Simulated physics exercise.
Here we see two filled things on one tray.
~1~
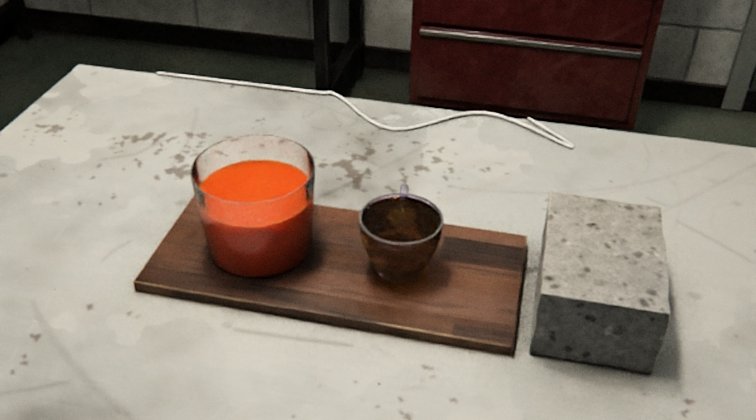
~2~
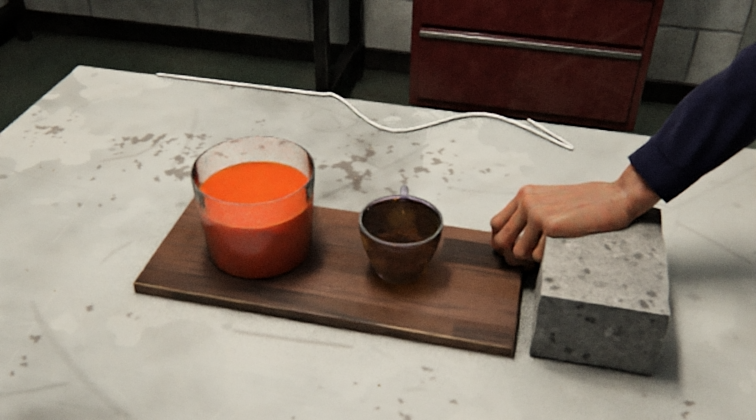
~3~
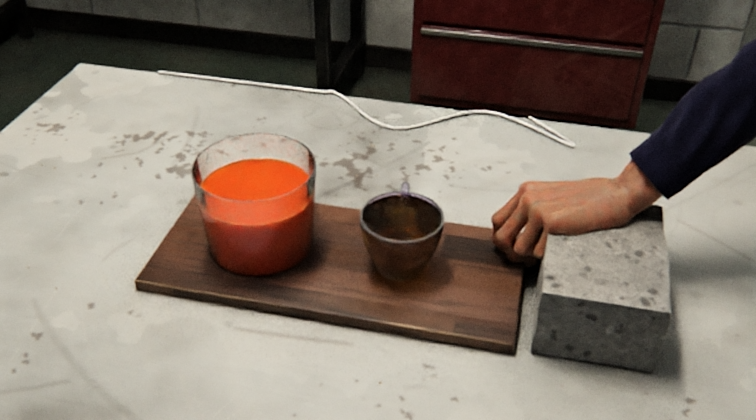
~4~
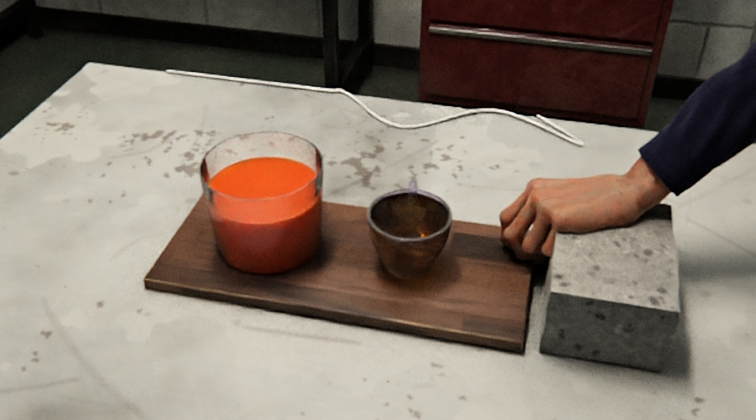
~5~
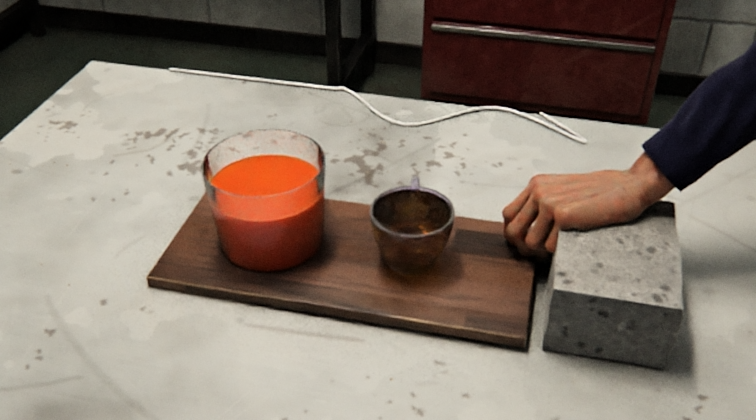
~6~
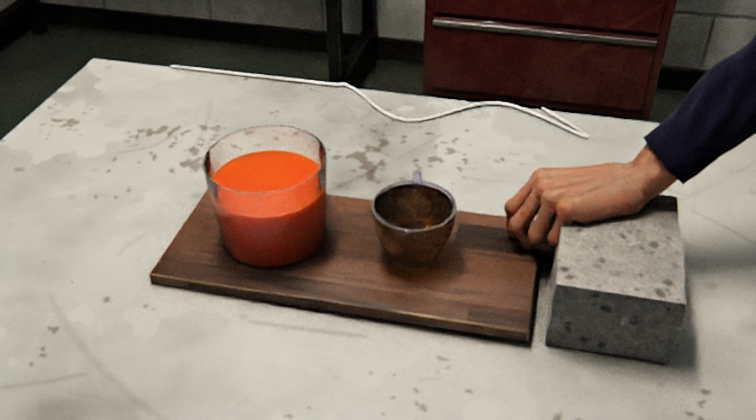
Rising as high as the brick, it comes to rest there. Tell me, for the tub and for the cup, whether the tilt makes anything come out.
Tub: Tips nothing out; cup: Tips some out.
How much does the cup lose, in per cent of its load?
About 12 in a hundred.
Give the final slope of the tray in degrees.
I'd guess somewhere around 13 degrees.
A moment on, the tray slopes by about 7°; tub, all is still inside; cup, all is still inside.
Further on, the tray slopes by about 15°; tub, all is still inside; cup, a puddle lies under it.
When it is over, the tray slopes by about 13°, resting on the brick; tub, all is still inside; cup, a puddle lies under it.
